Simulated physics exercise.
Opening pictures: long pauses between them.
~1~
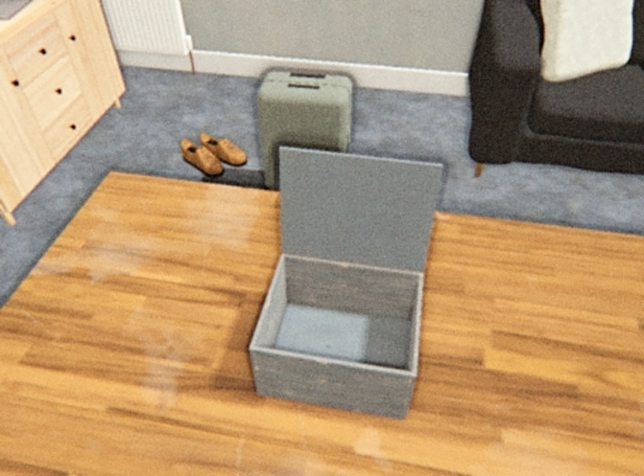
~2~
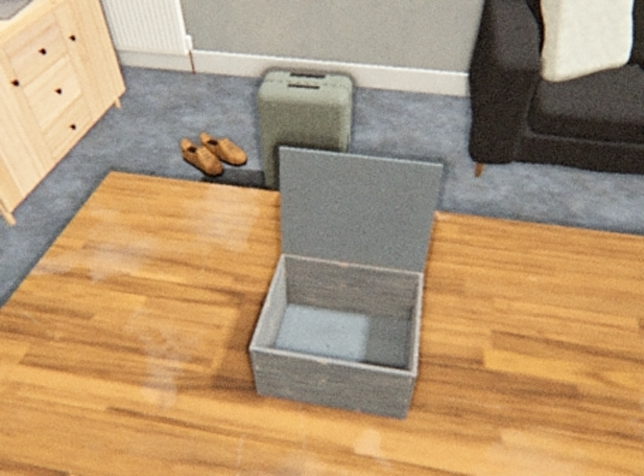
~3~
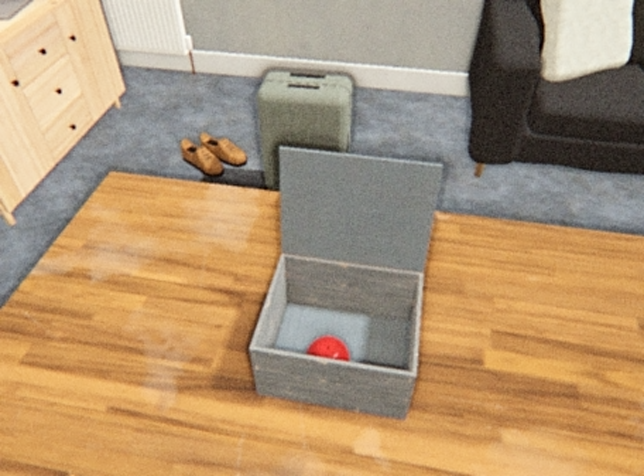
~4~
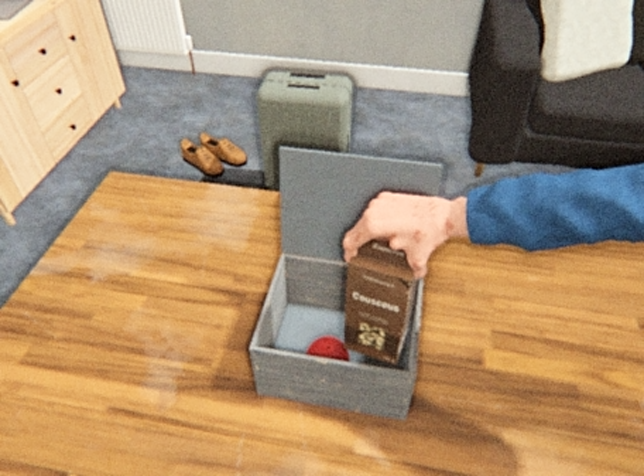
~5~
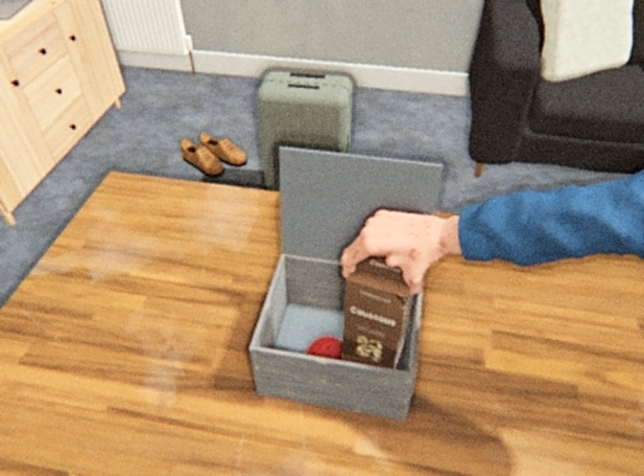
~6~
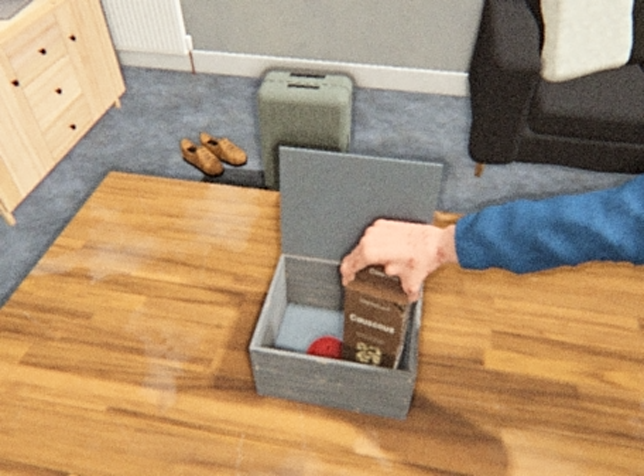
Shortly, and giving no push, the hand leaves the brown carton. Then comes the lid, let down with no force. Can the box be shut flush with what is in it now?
No: The lid remains open.
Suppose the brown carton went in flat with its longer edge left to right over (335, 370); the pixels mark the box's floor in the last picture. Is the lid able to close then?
Put it in like that and the lid gets all the way down.
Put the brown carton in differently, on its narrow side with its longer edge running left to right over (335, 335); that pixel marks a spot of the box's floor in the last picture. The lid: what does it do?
Then it comes fully down.
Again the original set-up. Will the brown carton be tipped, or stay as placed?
Result: It remains as it was set.
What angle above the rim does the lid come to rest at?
Near 25° up from the rim.
Then, 0.40 s past the last view, brown carton displaced about its own width near (377, 357).
Then, 1.40 s past the last view, lid 72° above the rim; brown carton displaced about its own width near (380, 360).
Then, 1.80 s past the last view, lid 47° above the rim; brown carton displaced about its own width near (380, 360).
Then, 3.10 s past the last view, lid 25° above the rim; brown carton displaced about its own width near (380, 360).
Finally, lid 25° above the rim; moved from the start, brown carton; red apple still in place. Final places as the last picture's camera would see them, brown carton near (380, 360).
